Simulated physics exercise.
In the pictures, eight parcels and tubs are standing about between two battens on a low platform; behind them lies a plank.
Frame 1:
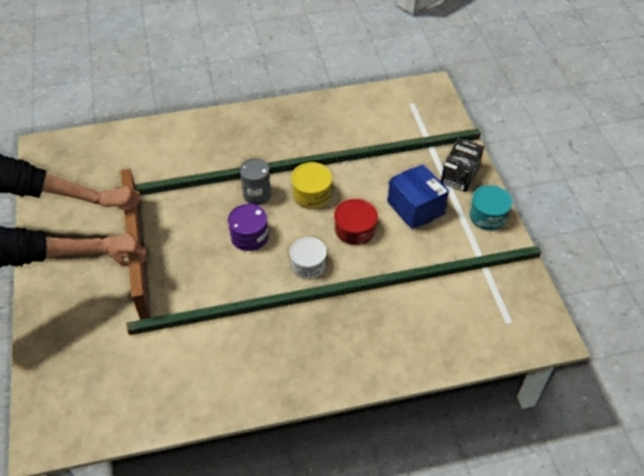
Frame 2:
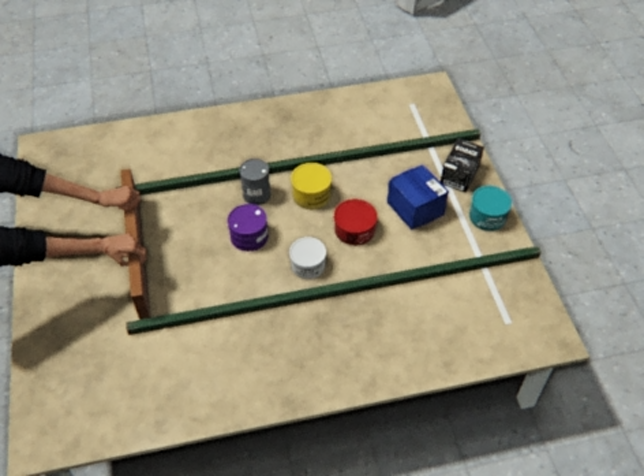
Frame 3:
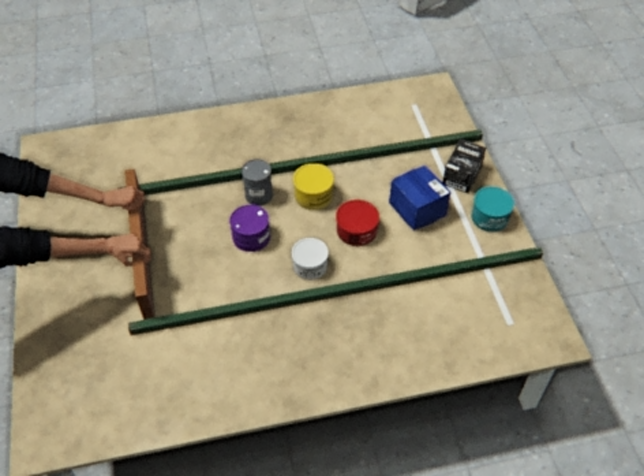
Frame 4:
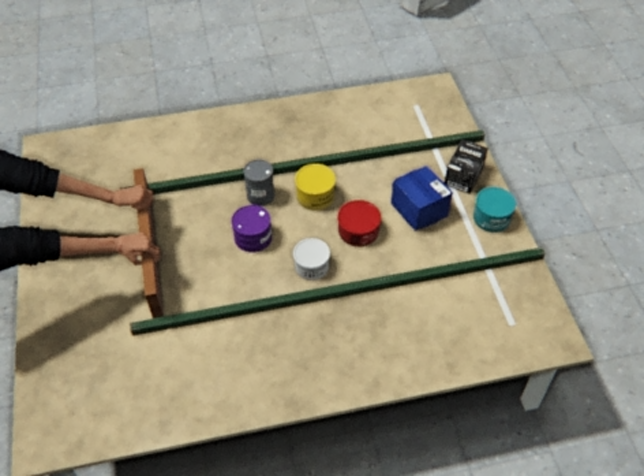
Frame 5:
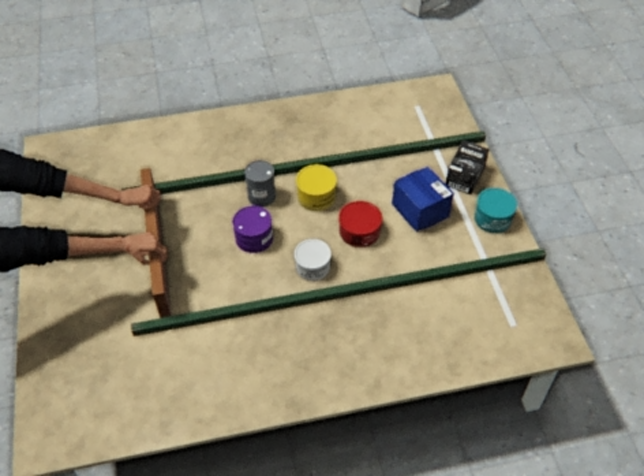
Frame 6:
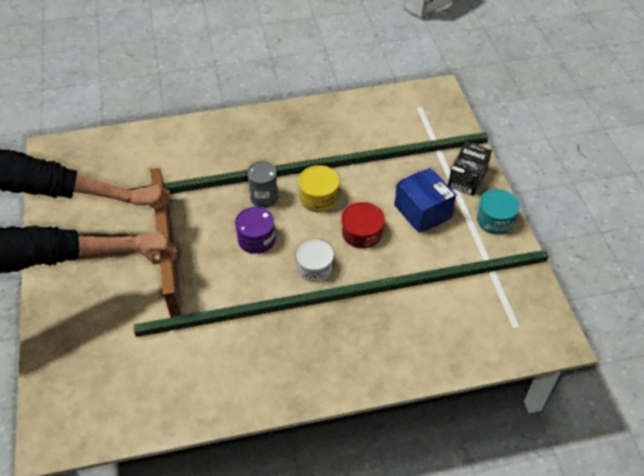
On a low platform on a paved floor, eight tubs and parcels stand between two green battens, with a white tape line crossing near the right end. Two hands hold a brown plank at the left, at first barely moving, then slide it slowly a short way right, while the objects keep their places, untouched.
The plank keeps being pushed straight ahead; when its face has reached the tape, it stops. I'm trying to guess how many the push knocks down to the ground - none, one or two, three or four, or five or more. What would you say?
The number sent down is middling, three or four.
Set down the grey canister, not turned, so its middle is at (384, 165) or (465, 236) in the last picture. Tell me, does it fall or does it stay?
Well, in both cases in turn, the grey canister stays where it is and then stays where it is.
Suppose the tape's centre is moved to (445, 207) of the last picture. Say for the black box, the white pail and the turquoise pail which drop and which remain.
Check: The black box takes the fall; the white pail remains in place; the turquoise pail takes the fall.
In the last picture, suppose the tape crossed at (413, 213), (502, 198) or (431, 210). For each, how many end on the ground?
Counts per try: 0; 8; 0.
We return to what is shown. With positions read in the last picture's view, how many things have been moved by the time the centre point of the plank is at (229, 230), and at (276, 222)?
First 0, after that 2.
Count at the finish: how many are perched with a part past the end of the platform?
It's 1.
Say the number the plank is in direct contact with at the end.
At rest, 3 are in contact.
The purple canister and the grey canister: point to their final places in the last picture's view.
Final positions - purple canister around (483, 197), grey canister around (458, 147).
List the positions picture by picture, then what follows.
The first picture shows turquoise pail (490, 208); black box (462, 165); blue parcel (417, 197); plank (136, 243); tape (455, 201).
The second picture shows black box (462, 165); yellow pail (312, 187).
The third picture shows blue parcel (419, 198); plank (139, 243).
The fourth picture shows turquoise pail (494, 210); purple canister (252, 229).
The fifth picture shows black box (467, 167); red pail (360, 224).
The sixth picture shows turquoise pail (498, 212); black box (470, 168); blue parcel (425, 200); plank (165, 241); tape (462, 204).
Early on, none off yet; turquoise pail at rest near (498, 212); black box at rest near (470, 168); blue parcel at rest near (425, 200).
A while later, none off yet; turquoise pail at rest near (498, 212); black box at rest near (470, 168); blue parcel travelled a little near (441, 194).
Finally, the number that fall off is three or four; lost, blue parcel, black box and turquoise pail.
